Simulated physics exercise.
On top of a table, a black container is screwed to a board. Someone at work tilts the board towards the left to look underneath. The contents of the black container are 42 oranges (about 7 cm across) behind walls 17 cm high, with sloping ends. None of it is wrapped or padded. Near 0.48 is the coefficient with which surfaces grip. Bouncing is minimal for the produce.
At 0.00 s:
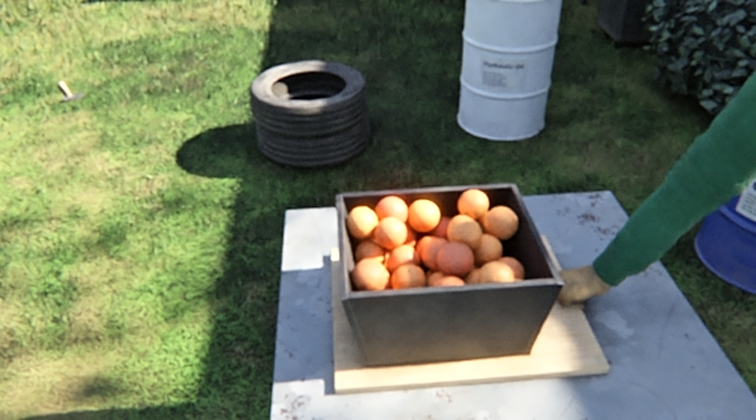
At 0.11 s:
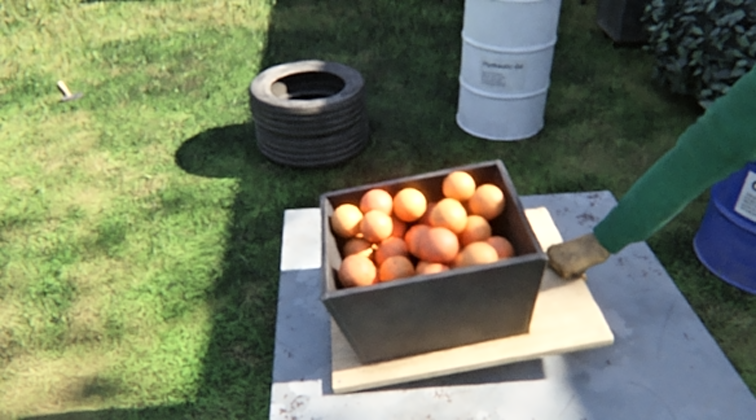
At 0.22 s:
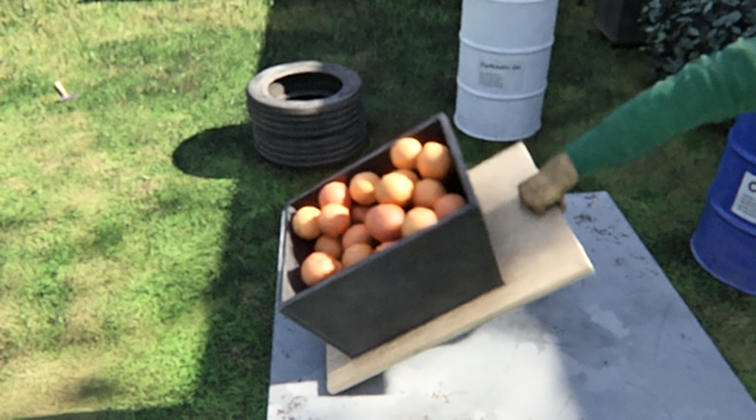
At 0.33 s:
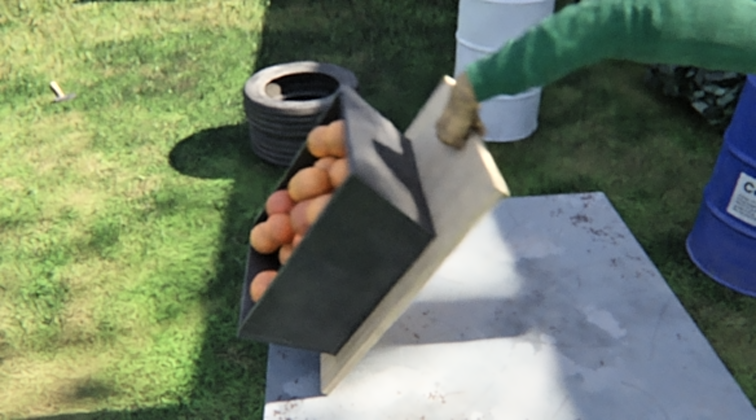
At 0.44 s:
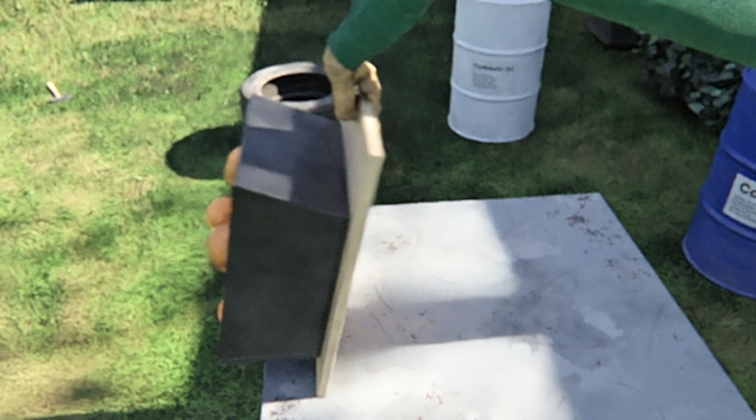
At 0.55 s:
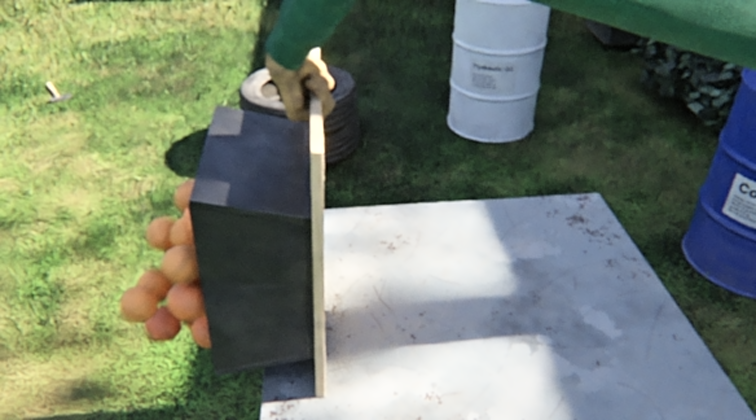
A gloved hand in a green sleeve lifted the right side of a board on a table, tilting it leftward until it stood almost upright, and oranges tumbled out of the attached black box.
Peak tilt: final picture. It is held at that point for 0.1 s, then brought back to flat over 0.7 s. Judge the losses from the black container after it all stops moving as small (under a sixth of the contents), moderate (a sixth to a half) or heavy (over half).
The losses are heavy.
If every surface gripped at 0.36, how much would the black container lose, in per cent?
Black container 90 per cent.
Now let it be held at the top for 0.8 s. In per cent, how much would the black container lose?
Black container 100%.
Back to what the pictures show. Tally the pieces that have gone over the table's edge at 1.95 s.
The number is close to 35.
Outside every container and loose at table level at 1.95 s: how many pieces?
Roughly 2 of them.
After 0.77 s, tilt 80°; black container 10 in, 32 out.
After 1.05 s, tilt 34°; black container 6 in, 36 out.
After 1.45 s, tilt 0°; black container 5 in, 37 out.
When it is over (at 1.95 s), black container 5 in, 37 out. Asked share, 37 of 42, 88 per cent.
